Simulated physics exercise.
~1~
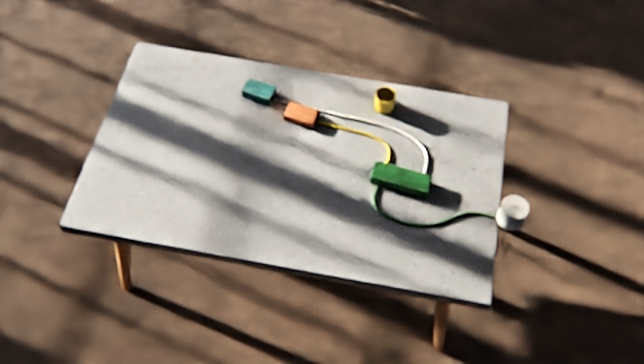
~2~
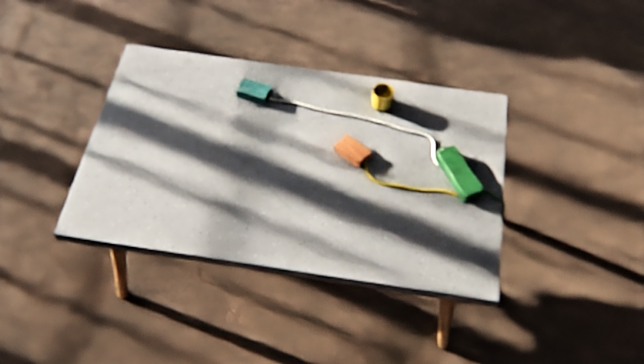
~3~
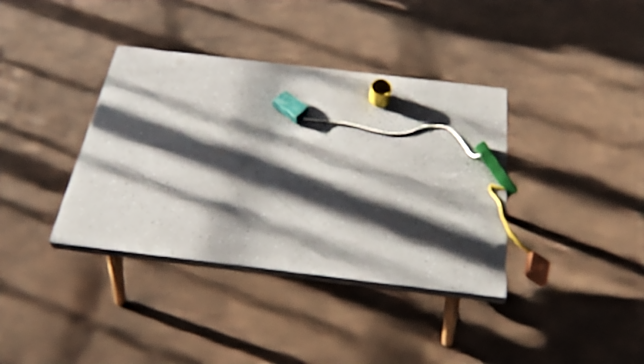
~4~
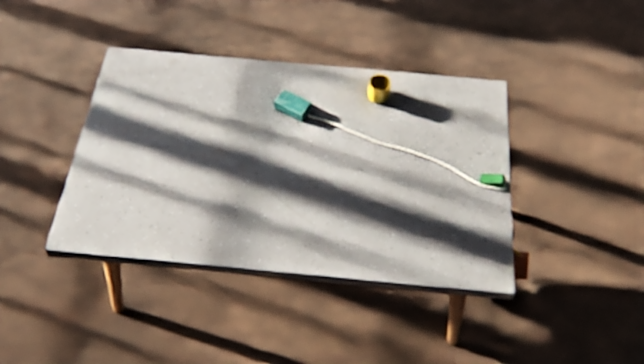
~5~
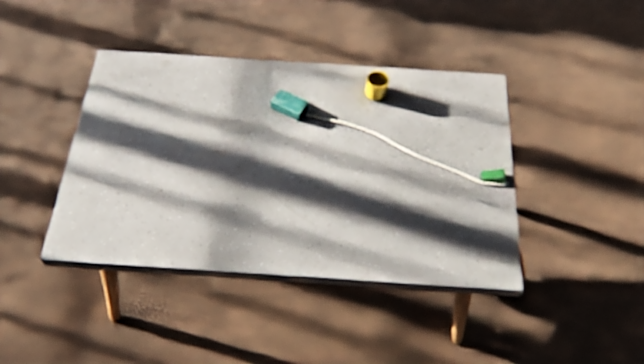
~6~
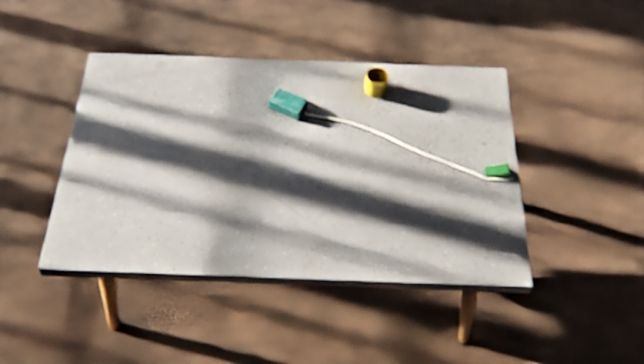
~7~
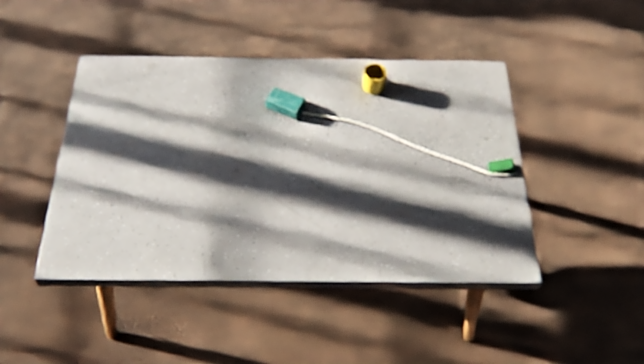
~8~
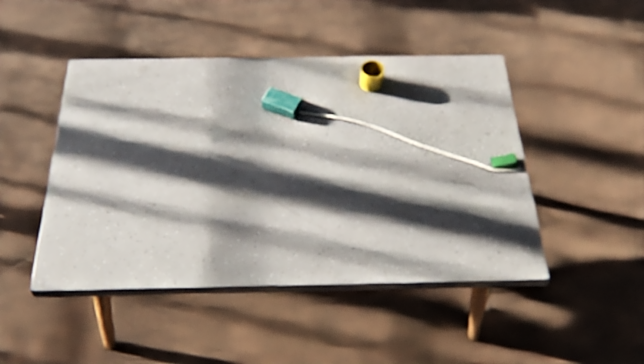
On a table, a falling white object drags a green strip and orange block over the edge.
